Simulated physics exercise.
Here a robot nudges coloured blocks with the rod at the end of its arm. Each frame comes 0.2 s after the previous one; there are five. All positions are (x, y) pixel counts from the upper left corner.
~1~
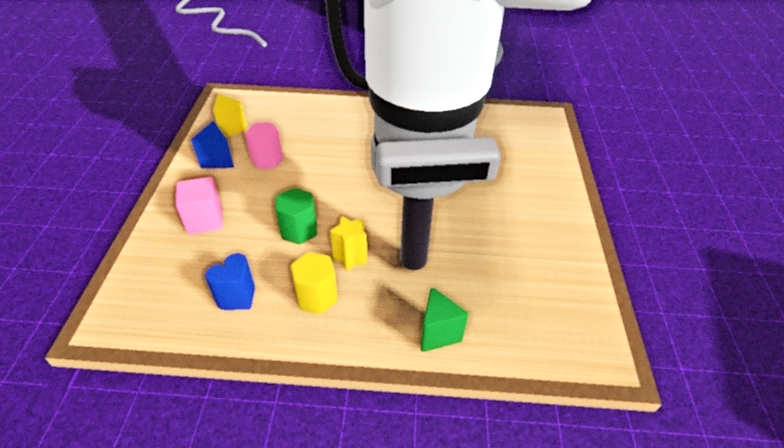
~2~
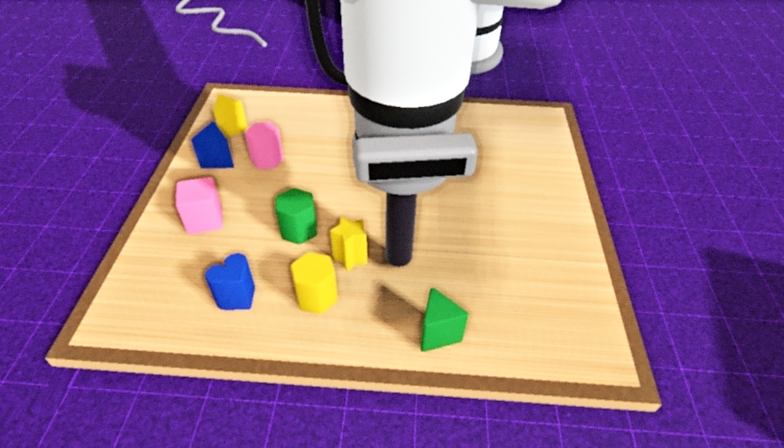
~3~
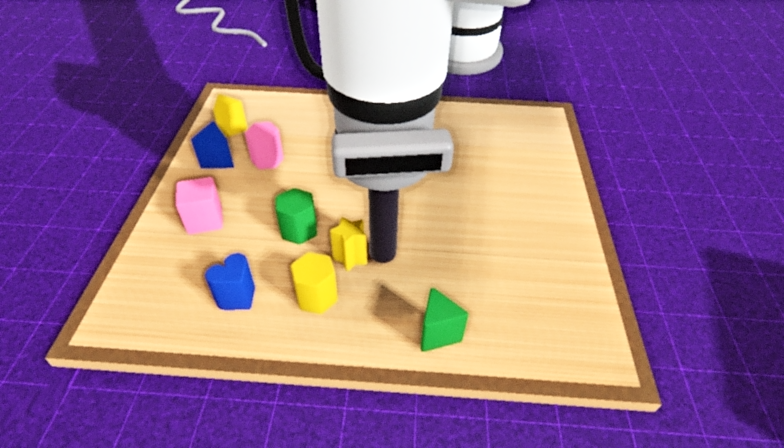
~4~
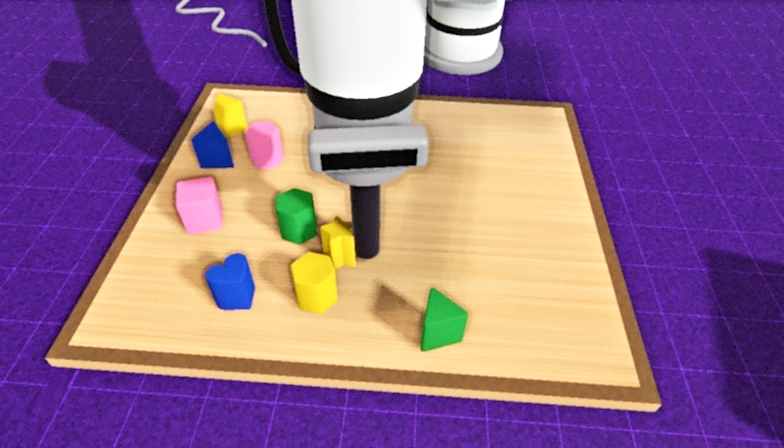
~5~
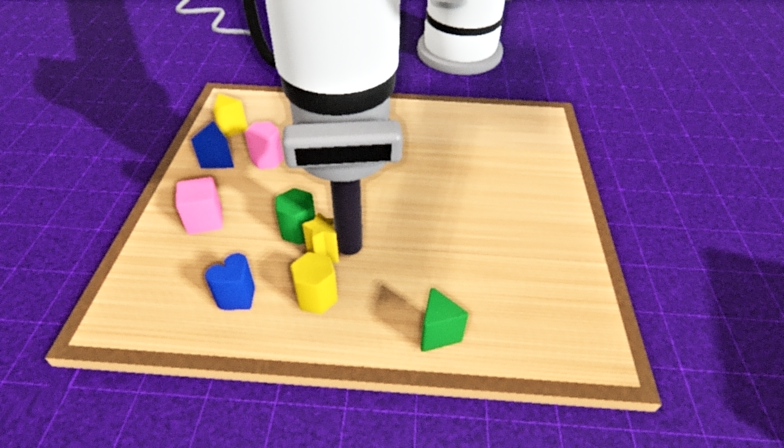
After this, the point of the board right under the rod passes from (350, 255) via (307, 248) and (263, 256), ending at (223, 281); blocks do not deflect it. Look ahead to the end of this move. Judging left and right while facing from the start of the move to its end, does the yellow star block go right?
The answer is yes.
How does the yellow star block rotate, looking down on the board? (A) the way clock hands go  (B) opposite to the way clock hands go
I choose A.
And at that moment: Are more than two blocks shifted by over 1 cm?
No, that is not how it ends up.
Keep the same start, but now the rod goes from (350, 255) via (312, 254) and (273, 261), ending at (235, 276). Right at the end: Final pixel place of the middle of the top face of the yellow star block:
Expect it around (220, 227).
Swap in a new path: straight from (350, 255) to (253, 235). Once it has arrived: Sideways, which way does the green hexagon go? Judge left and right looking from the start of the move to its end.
Picture yourself facing from the start of the path to its end: The green hexagon moves off to your right.
The first path, step by step. One third of the way, rod (305, 240); green hexagon (281, 195), turned 30° clockwise; yellow star block (274, 221).
Two thirds of the way, rod (260, 249); green hexagon (281, 195), turned 30° clockwise; yellow star block (227, 227).
At the end, rod (220, 272); blue heart block still; green hexagon (281, 195), turned 30° clockwise; yellow star block (203, 233), turned 50° clockwise.
